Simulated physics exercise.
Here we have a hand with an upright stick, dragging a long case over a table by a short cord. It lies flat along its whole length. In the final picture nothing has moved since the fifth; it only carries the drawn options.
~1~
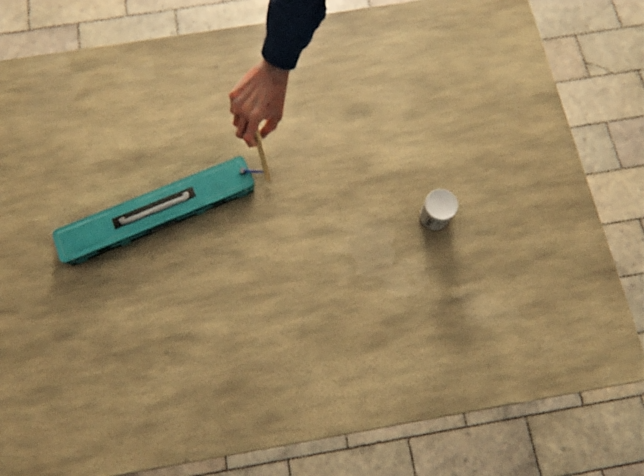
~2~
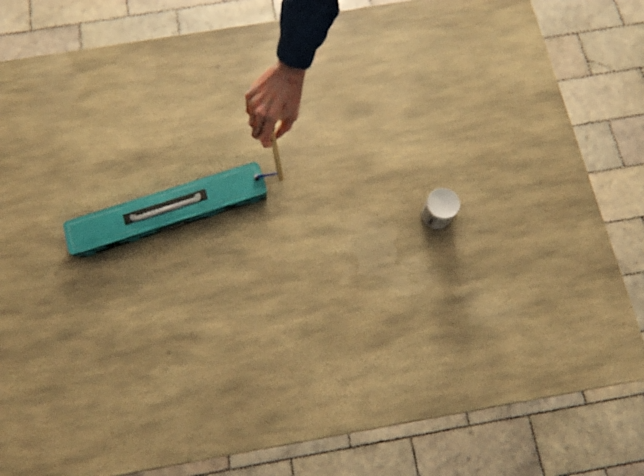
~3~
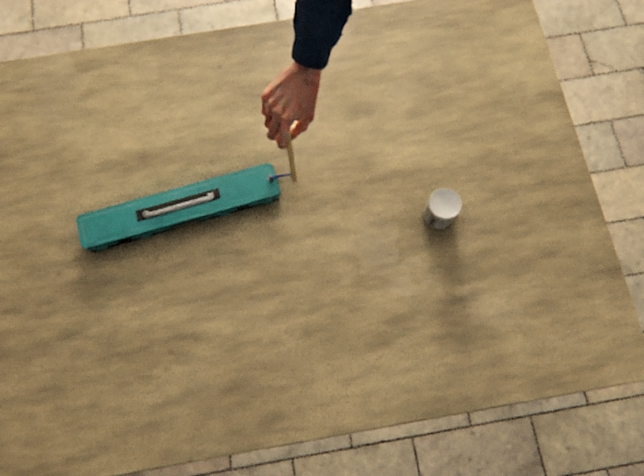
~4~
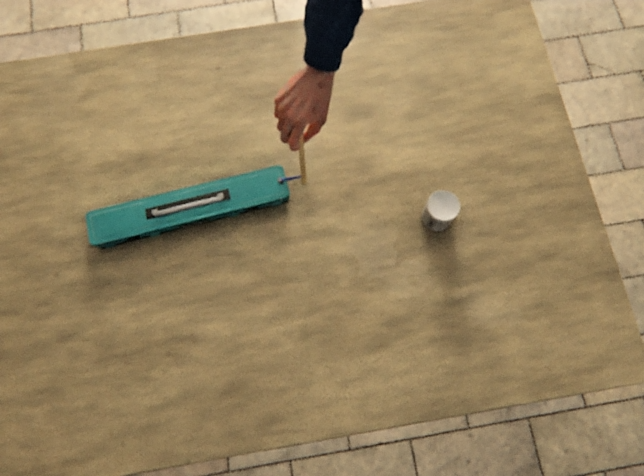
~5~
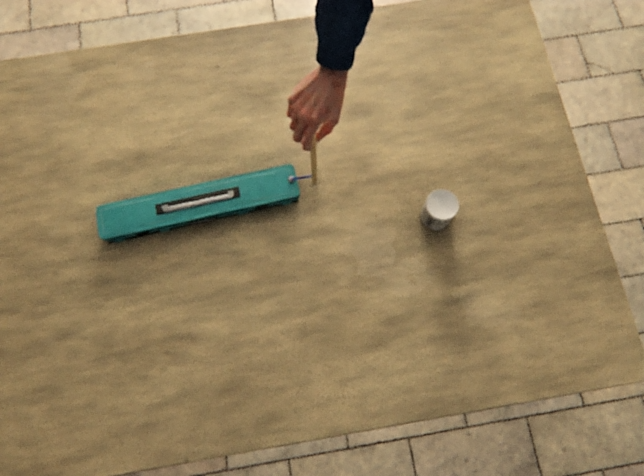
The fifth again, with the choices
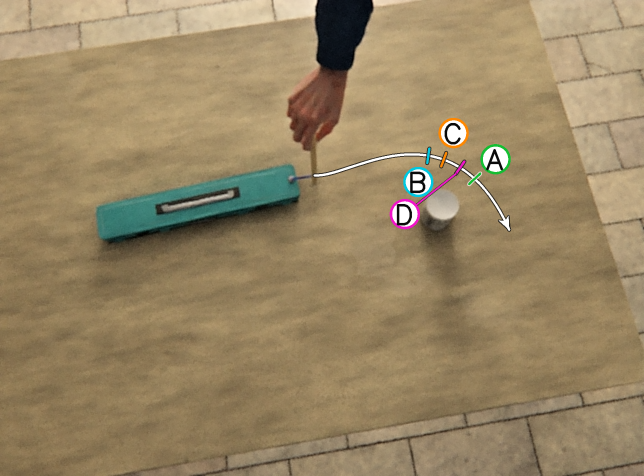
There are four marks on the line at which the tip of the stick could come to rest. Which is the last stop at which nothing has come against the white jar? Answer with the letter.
A is the last safe stop.
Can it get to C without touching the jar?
Yes.
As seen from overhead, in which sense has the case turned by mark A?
Clockwise.
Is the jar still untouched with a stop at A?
Yes.
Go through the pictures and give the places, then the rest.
In the first picture, white jar (438, 210); turquoise case (154, 208).
In the second picture, turquoise case (166, 207); white jar (440, 209).
In the third picture, turquoise case (178, 204); white jar (442, 209).
In the fourth picture, turquoise case (188, 204); white jar (440, 212).
In the fifth picture, turquoise case (198, 201); white jar (439, 210).
On the marked copy, A at (475, 179); B at (428, 155); C at (444, 160); D at (460, 168); the route from (314, 176) via (426, 155) to (509, 230).
Taking A. A third of the way, foot of the stick (371, 161), middle of the case (256, 188).
Two thirds of the way, foot of the stick (428, 156), middle of the case (314, 176).
When it is over, foot of the stick (474, 179), middle of the case (356, 177); nothing has been touched.
As for the rest, B is safe but short; C is safe but short; D is safe but short.
